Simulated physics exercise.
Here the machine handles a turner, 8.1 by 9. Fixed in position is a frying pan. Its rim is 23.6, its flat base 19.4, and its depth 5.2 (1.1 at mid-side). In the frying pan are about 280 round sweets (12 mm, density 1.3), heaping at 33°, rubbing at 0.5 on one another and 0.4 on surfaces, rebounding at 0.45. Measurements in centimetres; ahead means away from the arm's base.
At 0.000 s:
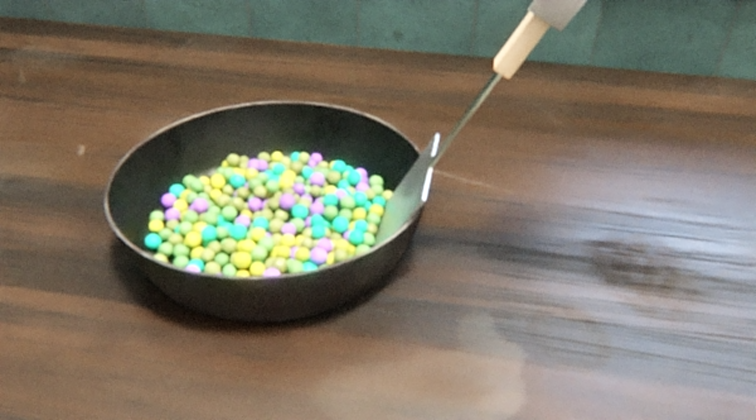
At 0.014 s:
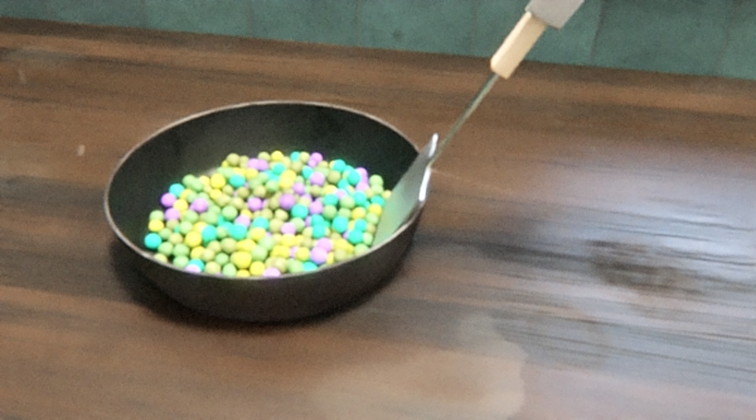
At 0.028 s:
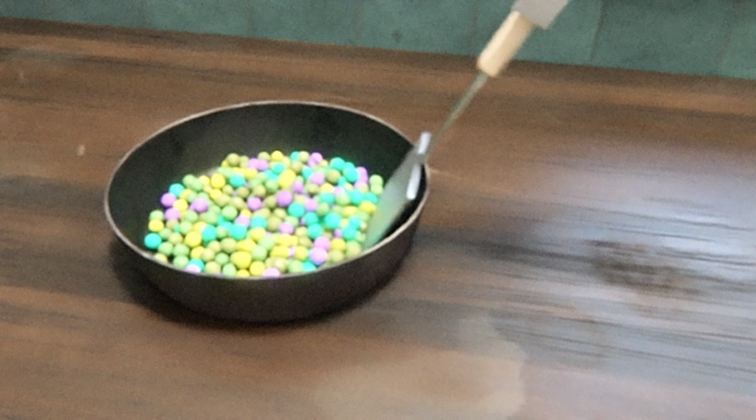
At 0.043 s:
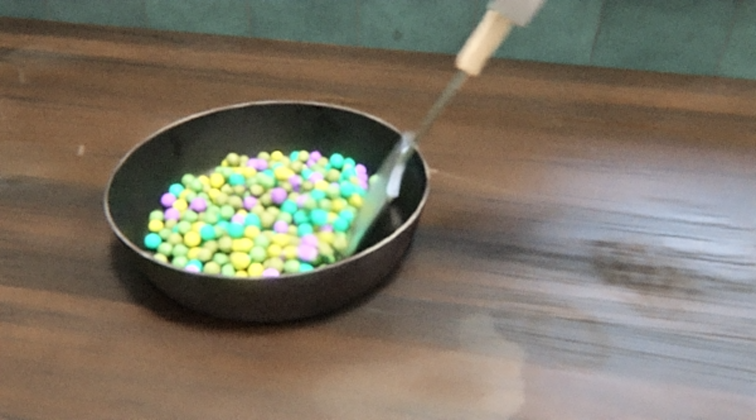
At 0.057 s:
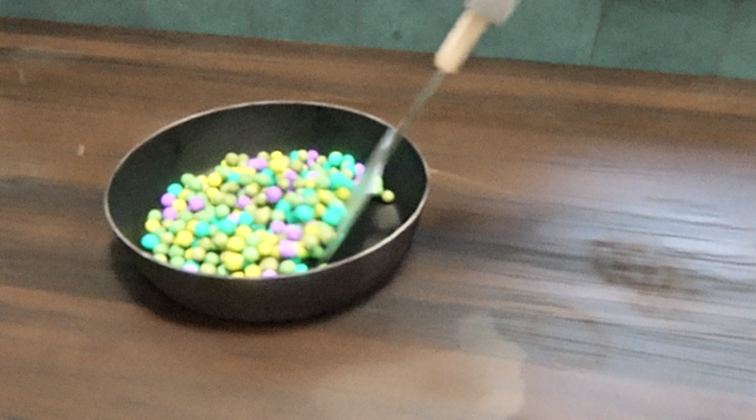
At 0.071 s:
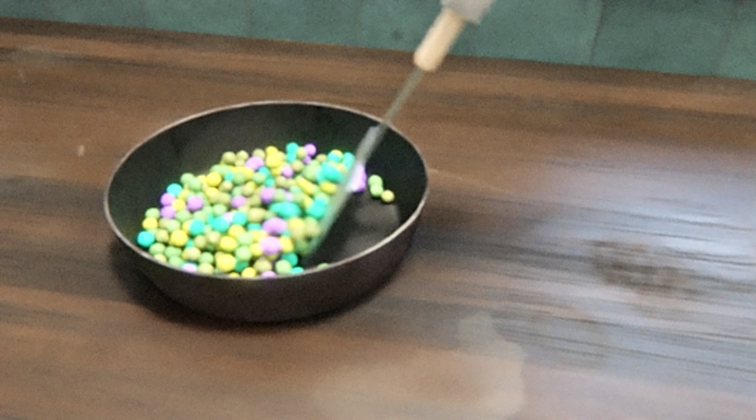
On a dark wooden surface before a green tiled wall, seen from above at an angle by a still camera, sits a round black frying pan. It holds a heap of small round sweets in yellow, green, turquoise and purple, with a pale-handled turner at its right side. The turner barely moves at first, then sweeps left through the pan, pushing sweets leftward and baring dark base behind it.
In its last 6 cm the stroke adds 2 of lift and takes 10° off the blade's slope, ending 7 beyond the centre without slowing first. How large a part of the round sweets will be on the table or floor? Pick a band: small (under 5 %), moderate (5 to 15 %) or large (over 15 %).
The share is moderate, 5 to 15 %.
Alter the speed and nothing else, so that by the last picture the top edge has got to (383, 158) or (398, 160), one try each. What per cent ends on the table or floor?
Try one roughly 5 per cent; try two roughly 0 per cent.
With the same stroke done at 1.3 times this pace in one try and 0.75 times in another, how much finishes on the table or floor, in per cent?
Estimates, in order: 15 % and 5 %.
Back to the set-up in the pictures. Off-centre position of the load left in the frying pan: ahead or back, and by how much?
Ahead, by about 5.0 cm.
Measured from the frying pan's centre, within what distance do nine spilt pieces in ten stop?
Around 45 centimetres from the centre.
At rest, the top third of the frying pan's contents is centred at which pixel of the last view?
Pixel position: Approx. (168, 189).
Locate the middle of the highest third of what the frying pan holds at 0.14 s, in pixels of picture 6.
Around (227, 187).
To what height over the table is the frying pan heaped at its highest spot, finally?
About 6.0 cm above the table.
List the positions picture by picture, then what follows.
The first picture shows turner top edge at (432, 164), sloping 62°; upper third of the load around (280, 207), from x 155 to 385, top at y 160; 277 in the frying pan.
The second picture shows turner top edge at (430, 163), sloping 62°; upper third of the load around (280, 207), from x 155 to 385, top at y 160.
The third picture shows turner top edge at (419, 162), sloping 62°; upper third of the load around (282, 206), from x 155 to 385, top at y 160.
The fourth picture shows turner top edge at (401, 160), sloping 62°; upper third of the load around (279, 205), from x 155 to 385, top at y 155.
The fifth picture shows turner top edge at (382, 158), sloping 62°; upper third of the load around (283, 205), from x 150 to 385, top at y 155.
The sixth picture shows turner top edge at (364, 156), sloping 62°; upper third of the load around (276, 203), from x 145 to 385, top at y 150; 277 in the frying pan.
By 0.11 s, sloping 62°, highest piece 5 above the table; 277 in the frying pan.
By 0.14 s, sloping 58°, highest piece 6 above the table; 277 in the frying pan.
By 0.36 s, sloping 52°, highest piece 6 above the table; 255 in the frying pan, 15 on the table or floor, 7 on the blade or in flight.
By 1.41 s, sloping 52°, highest piece 6 above the table; 255 in the frying pan, 22 on the table or floor.
Final count, 255 in the frying pan, 22 on the table or floor. That is 8 % on the table or floor.
